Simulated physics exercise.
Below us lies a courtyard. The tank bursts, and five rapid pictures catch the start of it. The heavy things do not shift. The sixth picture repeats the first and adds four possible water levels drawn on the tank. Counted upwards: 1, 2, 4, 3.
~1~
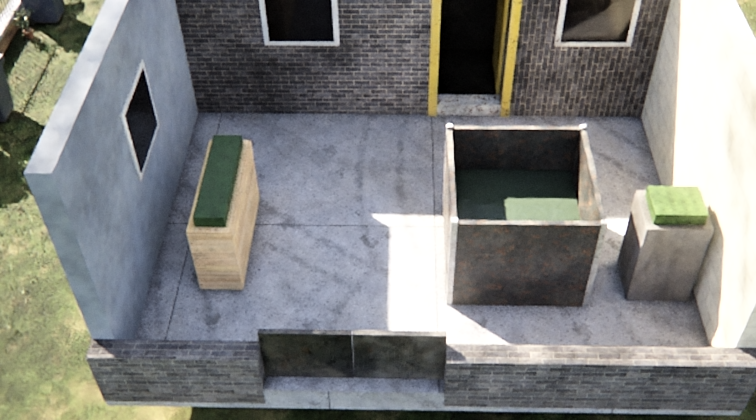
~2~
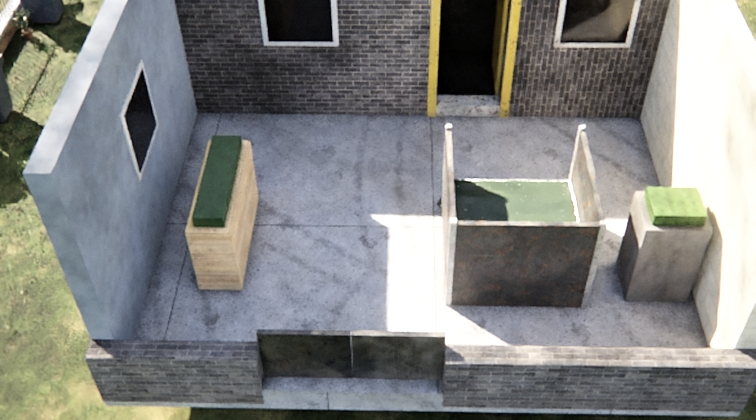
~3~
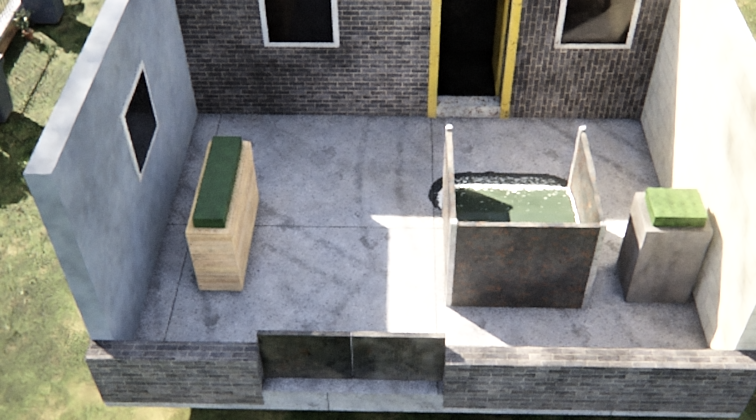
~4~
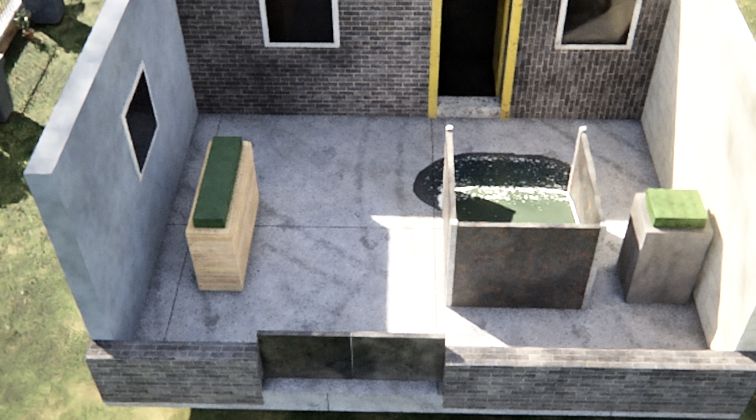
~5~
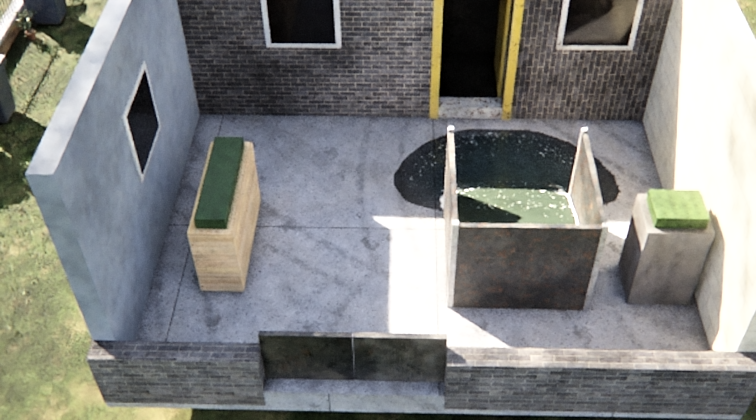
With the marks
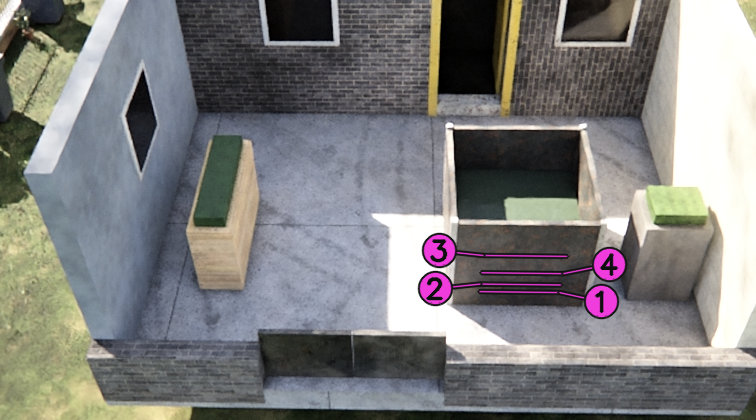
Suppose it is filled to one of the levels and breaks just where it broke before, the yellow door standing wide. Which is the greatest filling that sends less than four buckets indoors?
It is 2.
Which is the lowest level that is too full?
That would be 4.
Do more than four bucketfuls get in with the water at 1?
No, that is safe.
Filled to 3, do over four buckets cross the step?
Yes, it does.
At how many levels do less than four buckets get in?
Two of the four.
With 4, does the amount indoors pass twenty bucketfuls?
No.
On the marked copy, 1 at (519, 292); 2 at (520, 284); 3 at (525, 255); 4 at (522, 273); from the bottom up 1, 2, 4, 3.
Choosing 1, nothing gets over.
Choosing 2, a splash gets over, under a bucket.
Choosing 3, dozens of bucketfuls pour in.
Choosing 4, about 8 bucketfuls get in.
